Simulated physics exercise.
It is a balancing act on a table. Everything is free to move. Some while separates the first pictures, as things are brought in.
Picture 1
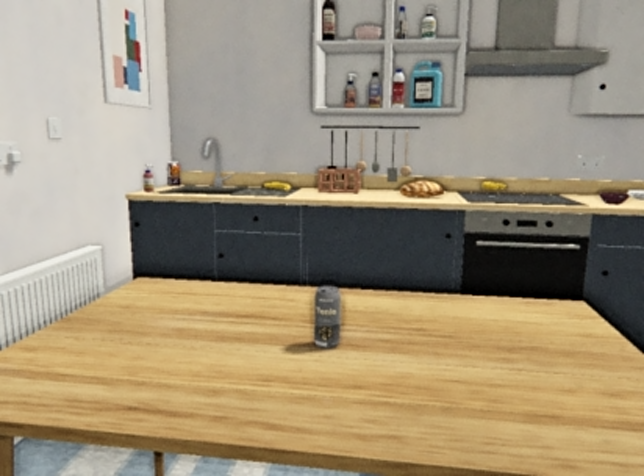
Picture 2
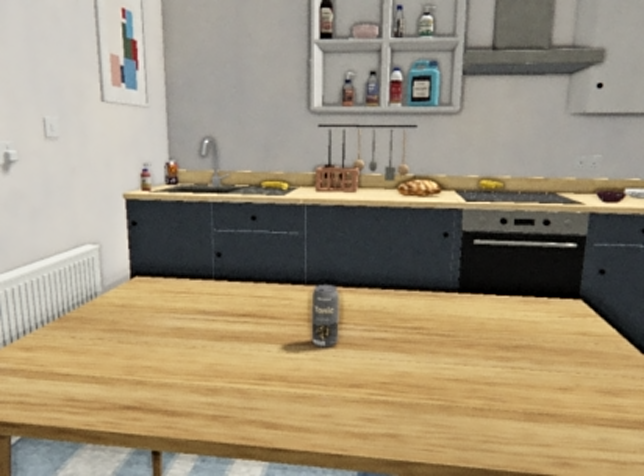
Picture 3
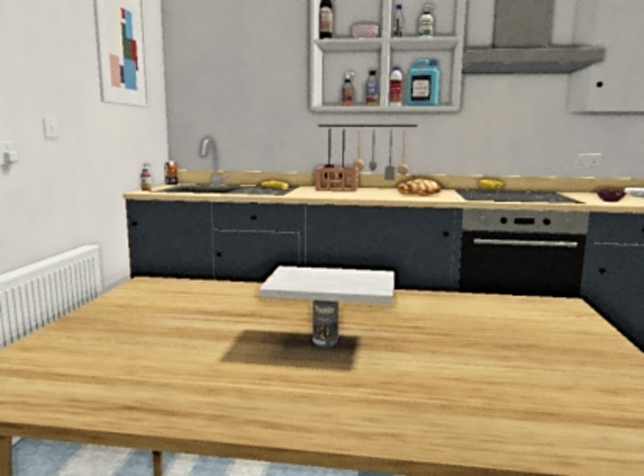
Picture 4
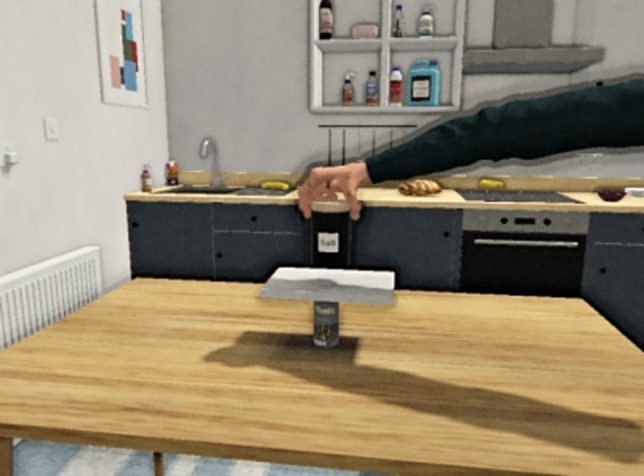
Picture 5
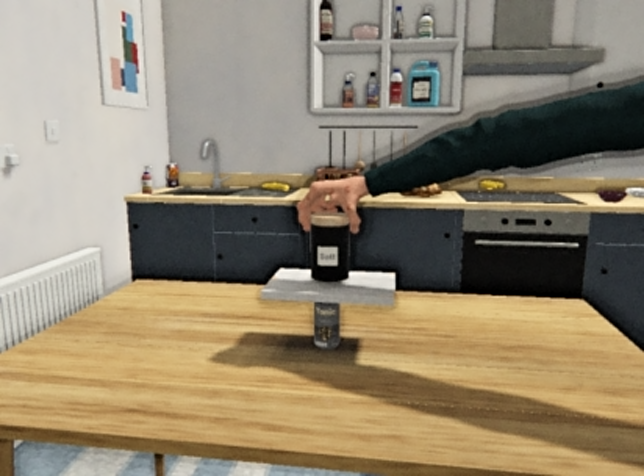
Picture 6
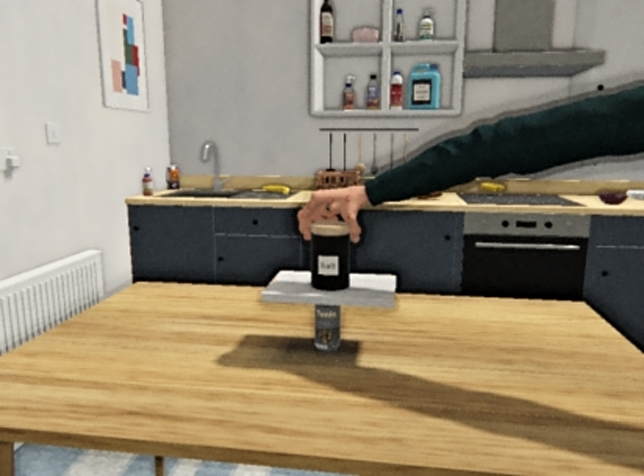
The clip shows a small grey can on a wooden kitchen table, then a white board resting on top of it, after which a hand reaching from the right lowers a black jar onto the board and keeps holding it.
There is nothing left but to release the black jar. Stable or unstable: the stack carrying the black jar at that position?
Stable.
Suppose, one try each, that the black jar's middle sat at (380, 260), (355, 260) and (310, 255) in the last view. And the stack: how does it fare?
The stack tumbles down the first time, tumbles down the second time, and remains standing the third time.
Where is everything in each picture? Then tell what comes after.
In the first picture, the last thing is not in view yet.
In the second picture, the last thing is not in view yet.
In the third picture, the last thing is not in view yet; white board (330, 284).
The fourth picture shows on its way; black jar (331, 233); white board (331, 285).
The fifth picture shows on its way; black jar (330, 246); white board (332, 286).
The sixth picture shows in place under the hand; black jar (330, 255); white board (332, 288).
Then, 0.80 s after the last picture, nothing has stirred.
Then, 1.70 s after the last picture, black jar resting near (330, 256).
At rest, all 3 in place. Seen from the same camera at the end, black jar near (330, 256). The stack keeps its balance.
